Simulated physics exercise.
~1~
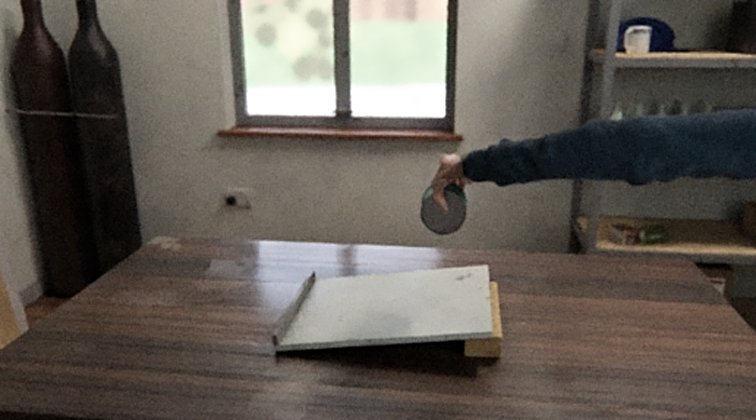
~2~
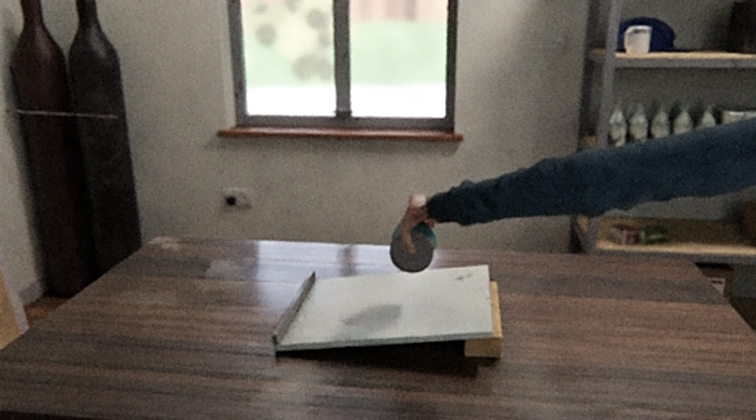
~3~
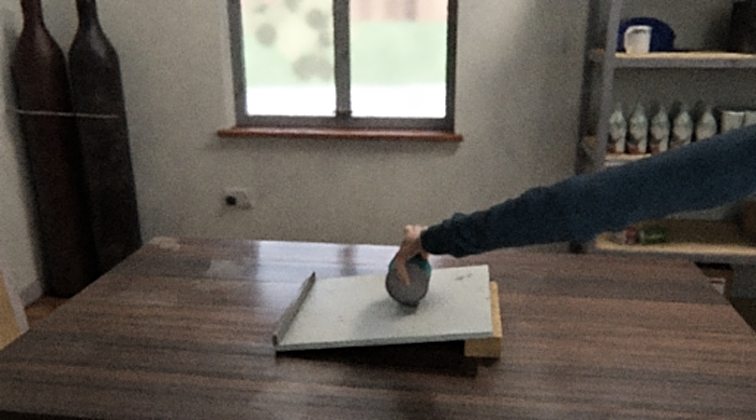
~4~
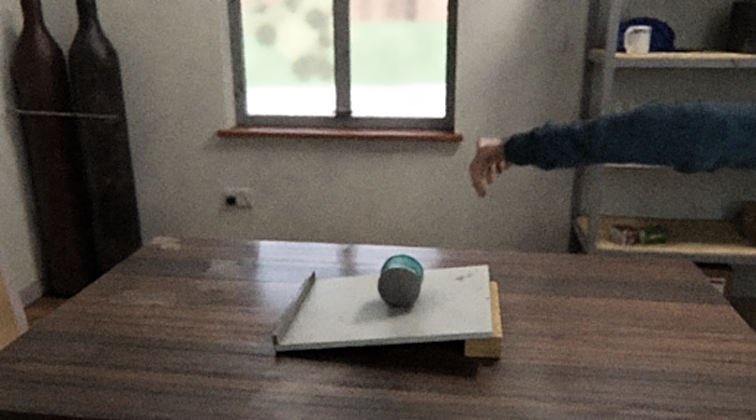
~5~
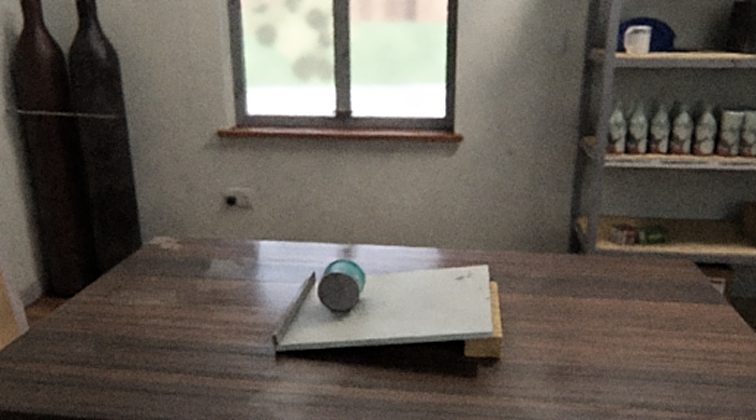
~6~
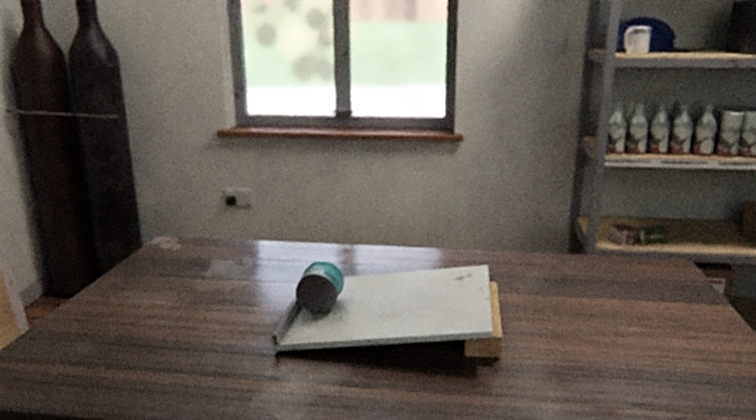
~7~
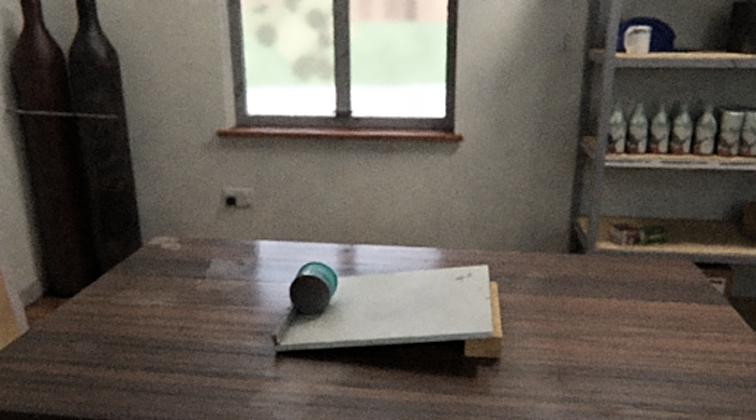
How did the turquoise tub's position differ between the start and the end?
At the start the turquoise tub was held in the air above the board, and by the end it was lying further left near the board's low end.
